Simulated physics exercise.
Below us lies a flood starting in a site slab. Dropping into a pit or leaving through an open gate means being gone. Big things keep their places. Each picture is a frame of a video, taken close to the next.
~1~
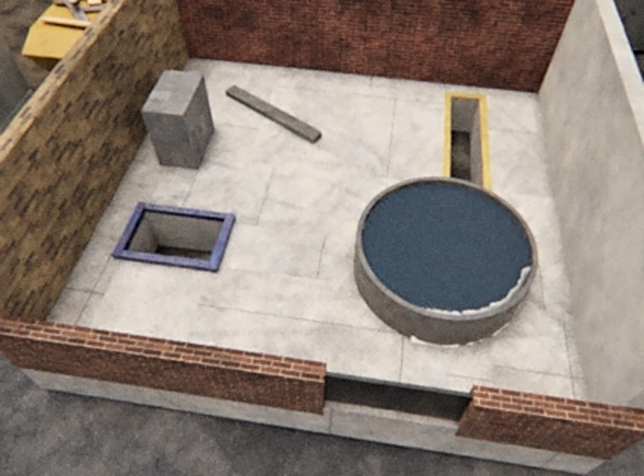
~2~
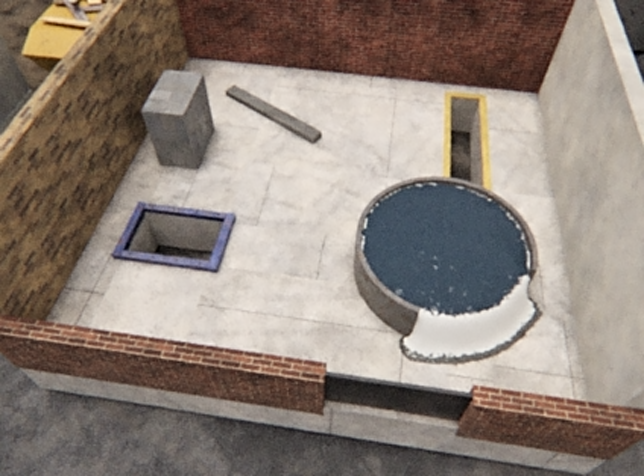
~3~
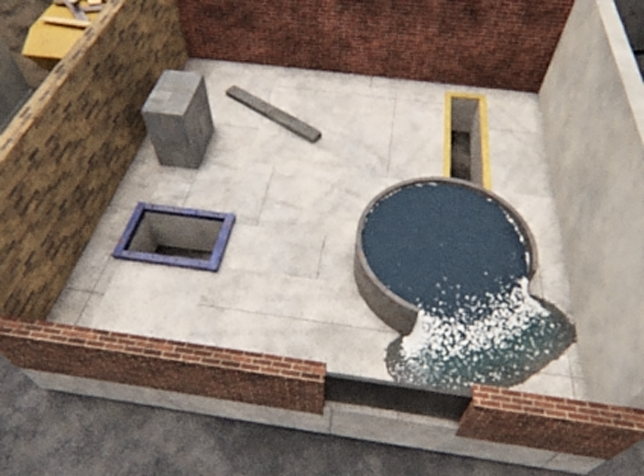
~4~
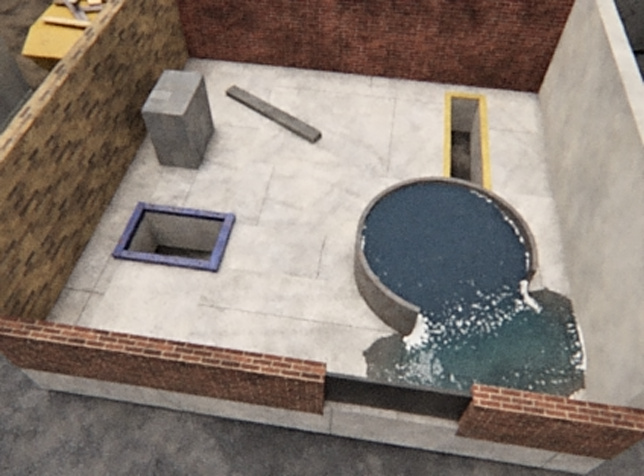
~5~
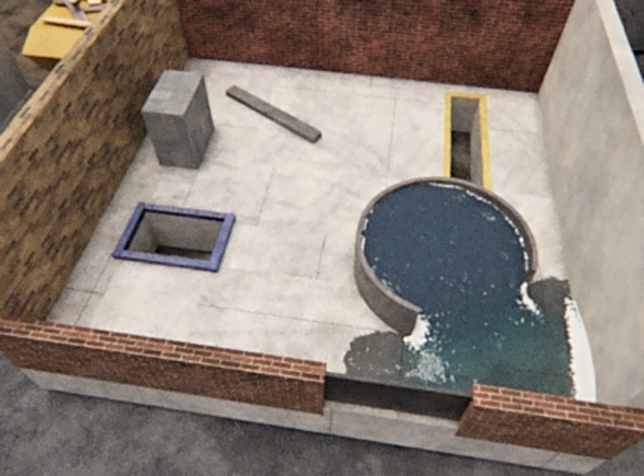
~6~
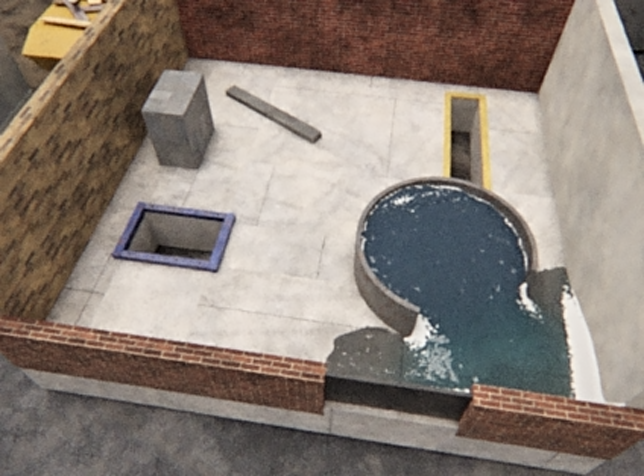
Water pours from a gap in the round tank and spreads across the pale slab toward the walls.
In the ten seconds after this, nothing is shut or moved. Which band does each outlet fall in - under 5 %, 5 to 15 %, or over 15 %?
Bands: The gate is in the under 5 % band; the yellow pit is in the over 15 % band; the blue pit is in the under 5 % band.
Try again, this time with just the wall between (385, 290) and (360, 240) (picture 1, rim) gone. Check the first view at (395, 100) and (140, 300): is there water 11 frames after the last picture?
Unsoaked, then soaked.
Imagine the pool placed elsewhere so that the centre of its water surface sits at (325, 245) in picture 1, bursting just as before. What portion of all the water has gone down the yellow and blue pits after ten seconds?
So yellow takes 35 % and blue takes 0 %.
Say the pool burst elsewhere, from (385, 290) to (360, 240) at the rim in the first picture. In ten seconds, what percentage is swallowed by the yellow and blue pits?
Near enough: Yellow 4 percent, blue 8 percent.
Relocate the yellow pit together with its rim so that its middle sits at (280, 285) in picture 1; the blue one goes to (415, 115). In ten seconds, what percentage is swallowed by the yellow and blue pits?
I reckon yellow ends up with 30 percent and blue with 0 percent.
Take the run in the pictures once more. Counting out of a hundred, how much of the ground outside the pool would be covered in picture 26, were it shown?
45 %, roughly.
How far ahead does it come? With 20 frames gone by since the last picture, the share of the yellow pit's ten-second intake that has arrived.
Close to 15 out of every hundred.
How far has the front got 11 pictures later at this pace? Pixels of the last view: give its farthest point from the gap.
Approximate pixel: (129, 357).
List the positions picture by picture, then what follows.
The first frame shows still water in the round tank at (445, 244).
In the second frame, water pours out at (483, 328) and has run to (408, 350).
In the third frame, water pours out at (482, 330) and has run to (397, 370).
In the fourth frame, the front is at a hidden place, out from the gap at (481, 331).
In the fifth frame, the front is at a hidden place, out from the gap at (481, 331).
In the sixth frame, the front is at a hidden place, out from the gap at (481, 331).
A moment on, water covers 15 % of the floor; the gate 0 %, the yellow pit 0 %, the blue pit 0 %.
Next, water covers 25 % of the floor; the gate 0 %, the yellow pit 0 %, the blue pit 0 %.
Then, water covers 45 % of the floor; the gate 0 %, the yellow pit 3 %, the blue pit 0 %.
Later, water covers 65 % of the floor; the gate 0 %, the yellow pit 11 %, the blue pit 0 %.
In the end, water covers 95 % of the floor; the gate 0 %, the yellow pit 22 %, the blue pit 1 %.
